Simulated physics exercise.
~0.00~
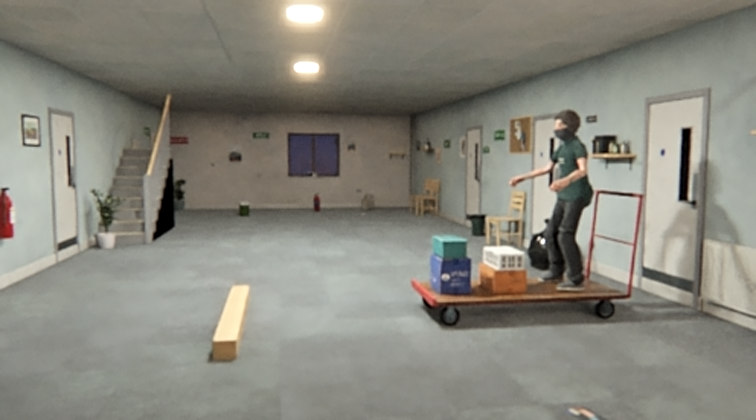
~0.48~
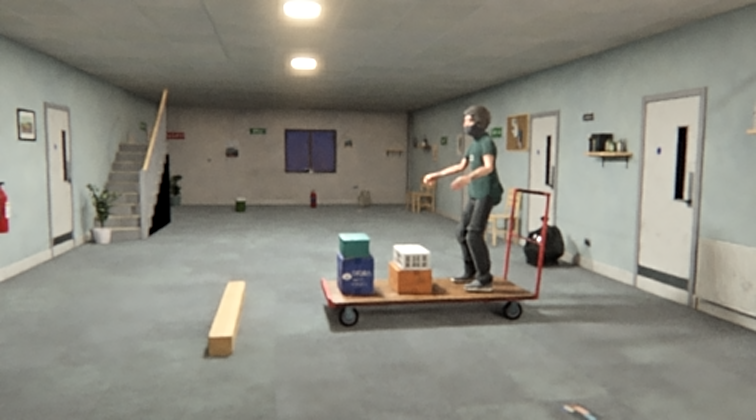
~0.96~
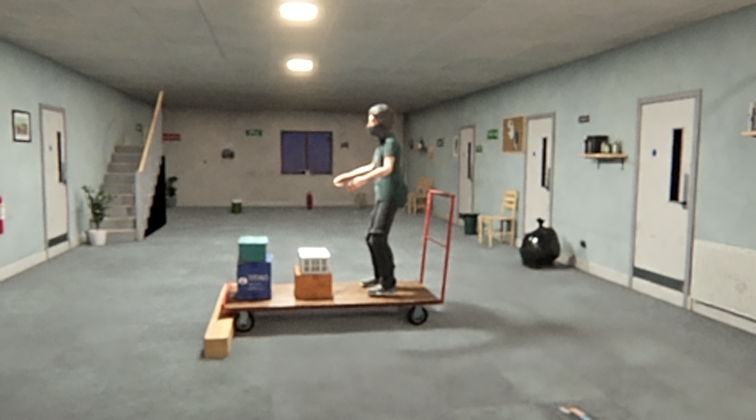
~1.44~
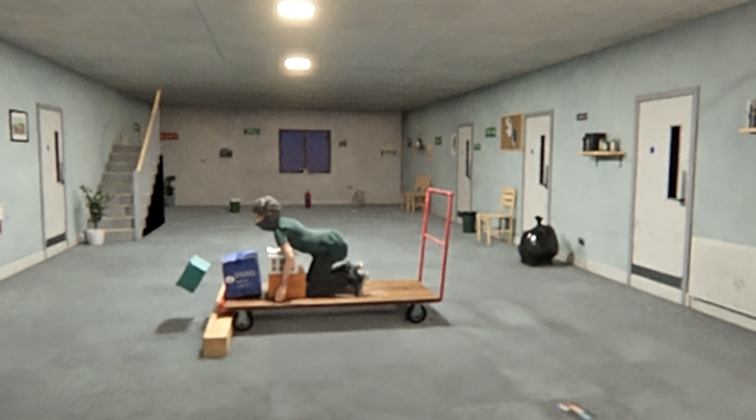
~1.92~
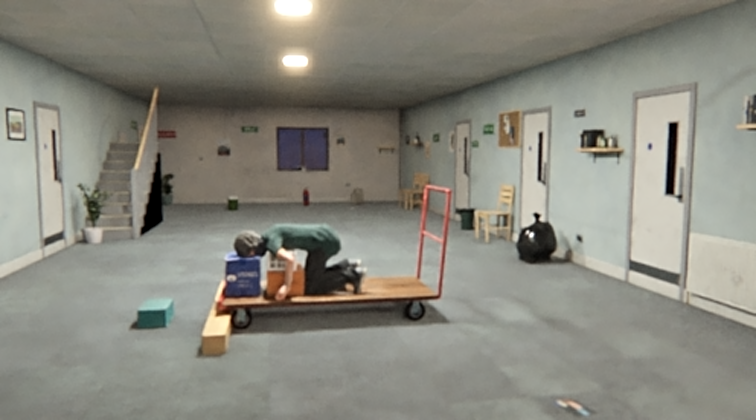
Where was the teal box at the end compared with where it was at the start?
At the start it sat on top of the blue box on the trolley, right of the wooden block. By the end it lay on the floor to the left of the block.
